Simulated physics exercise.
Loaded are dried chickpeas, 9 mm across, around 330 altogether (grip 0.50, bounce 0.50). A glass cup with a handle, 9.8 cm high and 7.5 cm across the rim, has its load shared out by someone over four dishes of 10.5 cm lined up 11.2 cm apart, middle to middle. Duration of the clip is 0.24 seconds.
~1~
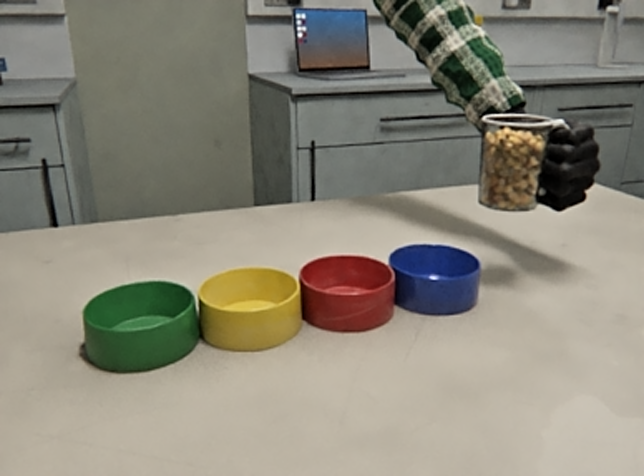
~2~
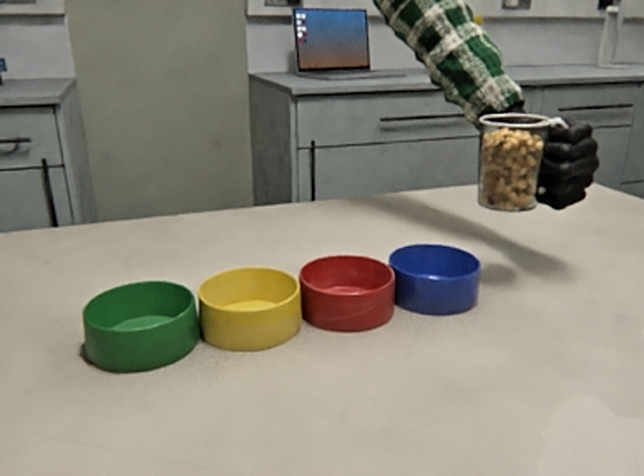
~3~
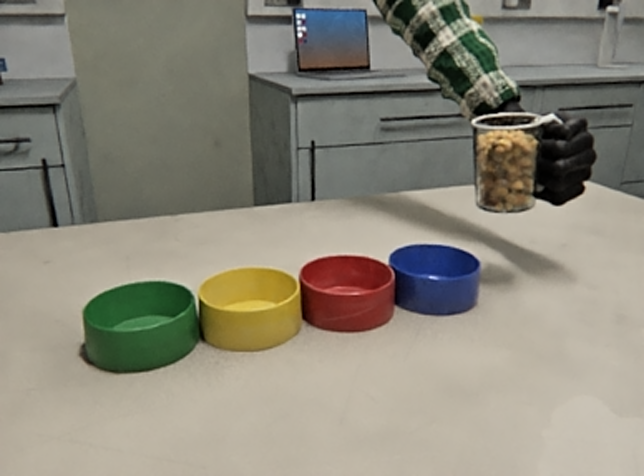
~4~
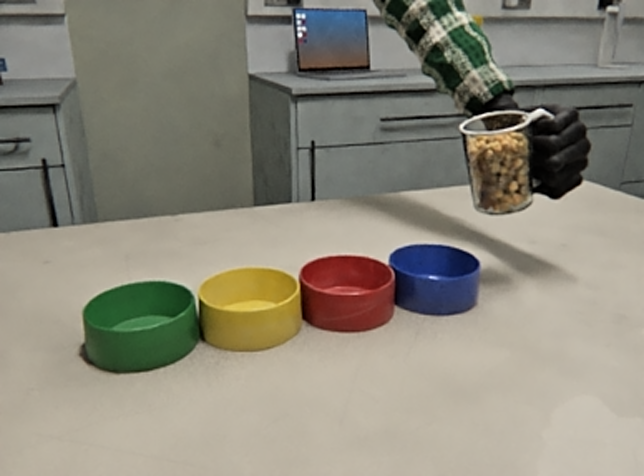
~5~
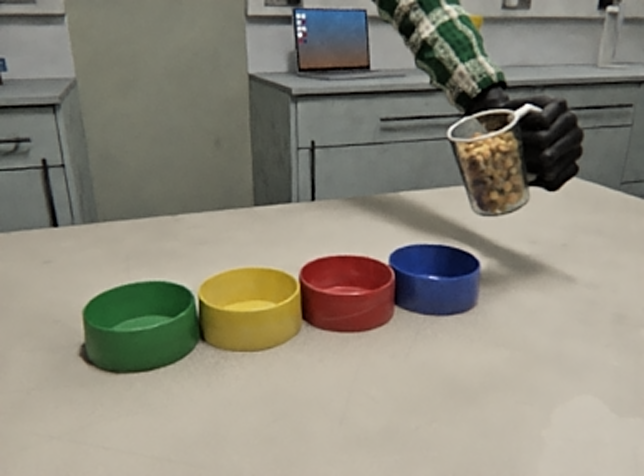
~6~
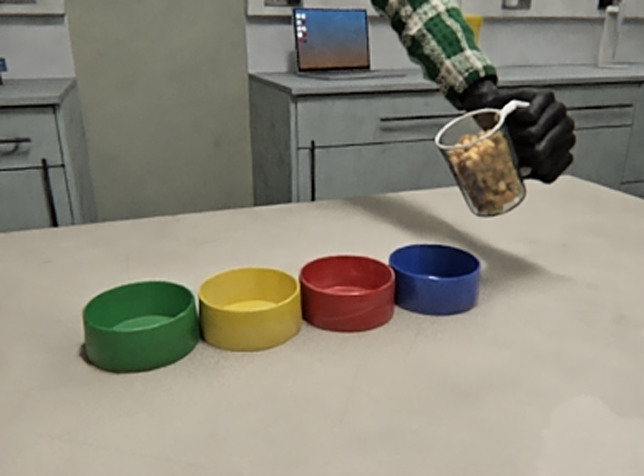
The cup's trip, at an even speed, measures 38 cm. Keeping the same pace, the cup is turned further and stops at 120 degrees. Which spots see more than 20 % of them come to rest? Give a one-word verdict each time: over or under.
In order: Red: It will collect a share beyond a fifth, blue: It will collect a share of a fifth or less, green: It will collect a share of a fifth or less, yellow: It will collect a share beyond a fifth, counter: It will collect a share of a fifth or less.
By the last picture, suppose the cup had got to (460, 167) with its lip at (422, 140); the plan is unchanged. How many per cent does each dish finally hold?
The red dish keeps 0, the blue one 0, the green one 90 and the yellow one 0.
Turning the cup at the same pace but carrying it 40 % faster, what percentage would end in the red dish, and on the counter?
Red 0, counter 10.
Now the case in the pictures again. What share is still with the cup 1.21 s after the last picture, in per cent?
Some 0 per cent.
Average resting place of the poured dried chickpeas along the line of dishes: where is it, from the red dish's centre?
The average sits about 8 cm from the centre, on its left.
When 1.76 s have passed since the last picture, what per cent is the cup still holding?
Approx. 0 % - an estimate.
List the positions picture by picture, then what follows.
Cup at (512, 163), tilt 0 degrees, lip at (490, 122), moved 0.0 cm; middle of the pieces at (513, 166); blue dish at (434, 261); red dish at (347, 273); yellow dish at (249, 288); green dish at (140, 304), in the first frame.
Cup at (511, 163), tilt 2 degrees, lip at (487, 123), moved 0.2 cm; middle of the pieces at (512, 166), in the second frame.
Cup at (506, 163), tilt 6 degrees, lip at (479, 127), moved 0.8 cm; middle of the pieces at (508, 166), in the third frame.
Cup at (499, 164), tilt 14 degrees, lip at (467, 133), moved 1.8 cm; middle of the pieces at (501, 166), in the fourth frame.
Cup at (491, 164), tilt 22 degrees, lip at (454, 140), moved 2.9 cm; middle of the pieces at (494, 166), in the fifth frame.
Cup at (484, 165), tilt 30 degrees, lip at (442, 147), moved 3.9 cm; middle of the pieces at (486, 166); blue dish at (434, 261); red dish at (347, 273); yellow dish at (249, 288); green dish at (140, 304), in the sixth frame.
Then, 0.73 s after the last picture, tilt 120 degrees; cup holds 35 %, red 40 %, yellow 10 %.
Then, 1.21 s after the last picture, tilt 120 degrees; cup holds 0 %, red 35 %, yellow 55 %.
Then, 1.76 s after the last picture, tilt 120 degrees; cup holds 0 %, red 35 %, yellow 55 %.
In the end, red 35 %, blue 0 %, green 0 %, yellow 55 %, counter 10 %.
